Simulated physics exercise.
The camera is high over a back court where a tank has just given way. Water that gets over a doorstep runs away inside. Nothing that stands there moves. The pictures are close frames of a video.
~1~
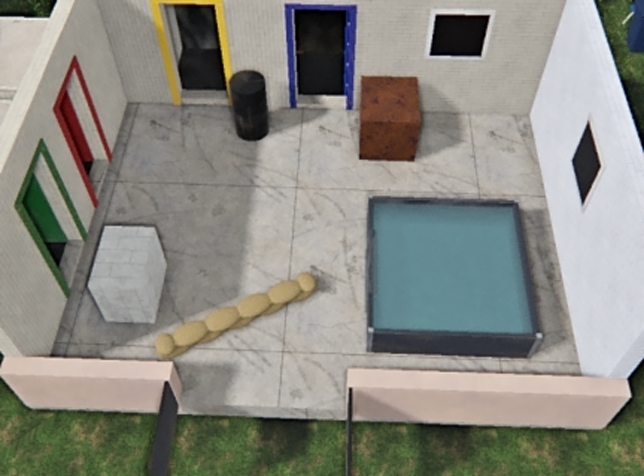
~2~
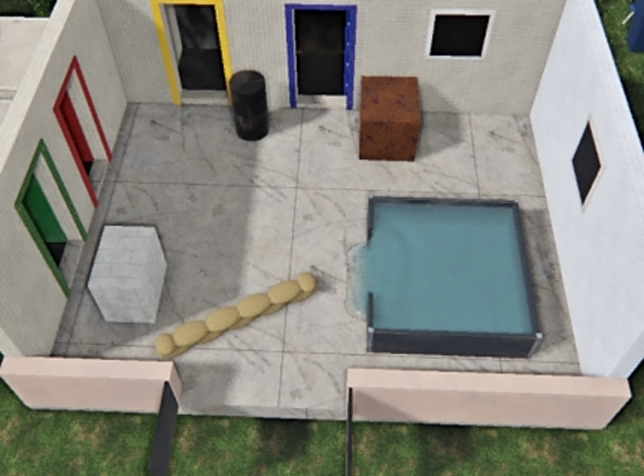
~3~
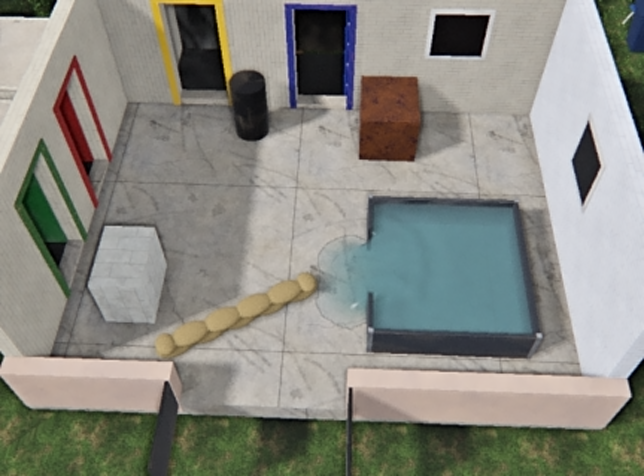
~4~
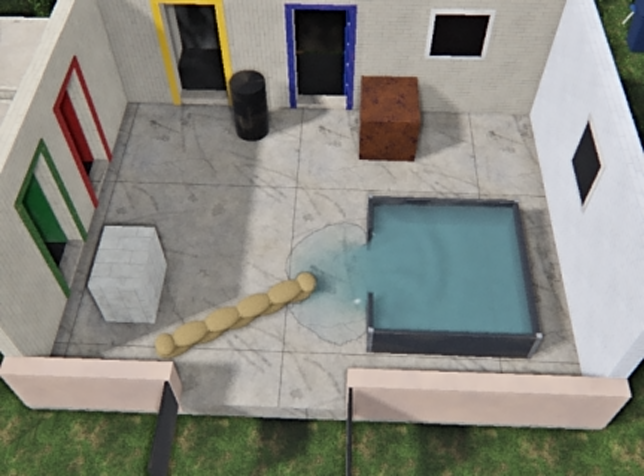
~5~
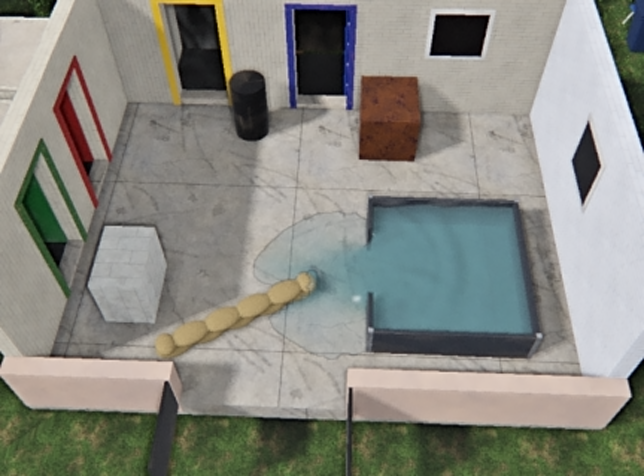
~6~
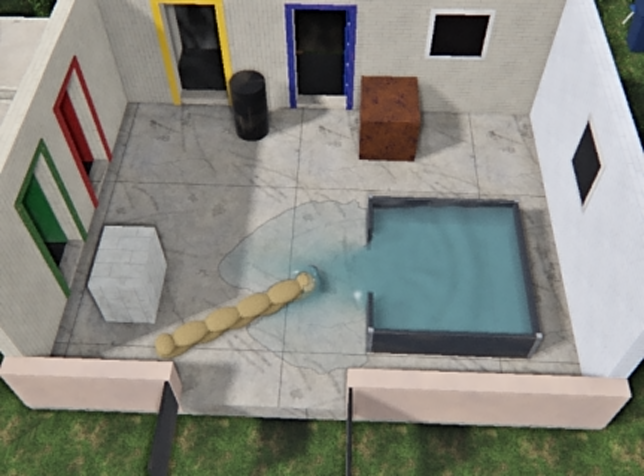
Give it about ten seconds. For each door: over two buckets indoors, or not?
In the end: The green door stays under that; the blue door stays under that; the yellow door stays under that; the red door takes more than that.
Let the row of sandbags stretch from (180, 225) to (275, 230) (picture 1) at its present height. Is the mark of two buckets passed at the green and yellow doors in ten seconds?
My reading: Green door goes over, yellow door lets less in.
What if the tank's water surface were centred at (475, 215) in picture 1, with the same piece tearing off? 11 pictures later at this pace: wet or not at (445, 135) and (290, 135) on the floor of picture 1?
One after the other: No water, covered.
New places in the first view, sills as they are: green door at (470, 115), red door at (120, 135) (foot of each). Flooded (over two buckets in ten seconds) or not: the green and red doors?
My reading: Green door keeps below it, red door lets more in.
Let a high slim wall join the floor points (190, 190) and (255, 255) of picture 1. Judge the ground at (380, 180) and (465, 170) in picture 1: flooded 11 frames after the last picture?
One after the other: Not flooded, not flooded.
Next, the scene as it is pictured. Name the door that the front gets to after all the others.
Last comes the blue door.
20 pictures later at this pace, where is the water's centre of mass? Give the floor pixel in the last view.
At about (342, 258).
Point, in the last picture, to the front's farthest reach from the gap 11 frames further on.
Close to (110, 163).
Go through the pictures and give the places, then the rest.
The first picture shows the open tank at (448, 265) is whole and still.
In the second picture, water pours out at (371, 276) and has run to (361, 247).
In the third picture, the front is at (330, 249), out from the gap at (371, 277).
In the fourth picture, water pours out at (371, 277) and has run to (294, 261).
In the fifth picture, the front is at (262, 260), out from the gap at (371, 277).
In the sixth picture, the front is at (226, 265), out from the gap at (371, 276).
A moment on, water covers 25 % of the floor; the green door not reached, the blue door not reached, the yellow door not reached, the red door not reached.
Next, water covers 45 % of the floor; the green door wet at the sill, nothing in, the blue door not reached, the yellow door not reached, the red door wet at the sill, nothing in.
Then, water covers 55 % of the floor; the green door under two buckets in, the blue door not reached, the yellow door wet at the sill, nothing in, the red door over two buckets in.
Later, water covers 60 % of the floor; the green door under two buckets in, the blue door wet at the sill, nothing in, the yellow door wet at the sill, nothing in, the red door over two buckets in.
In the end, water covers 70 % of the floor; the green door under two buckets in, the blue door wet at the sill, nothing in, the yellow door wet at the sill, nothing in, the red door over two buckets in.
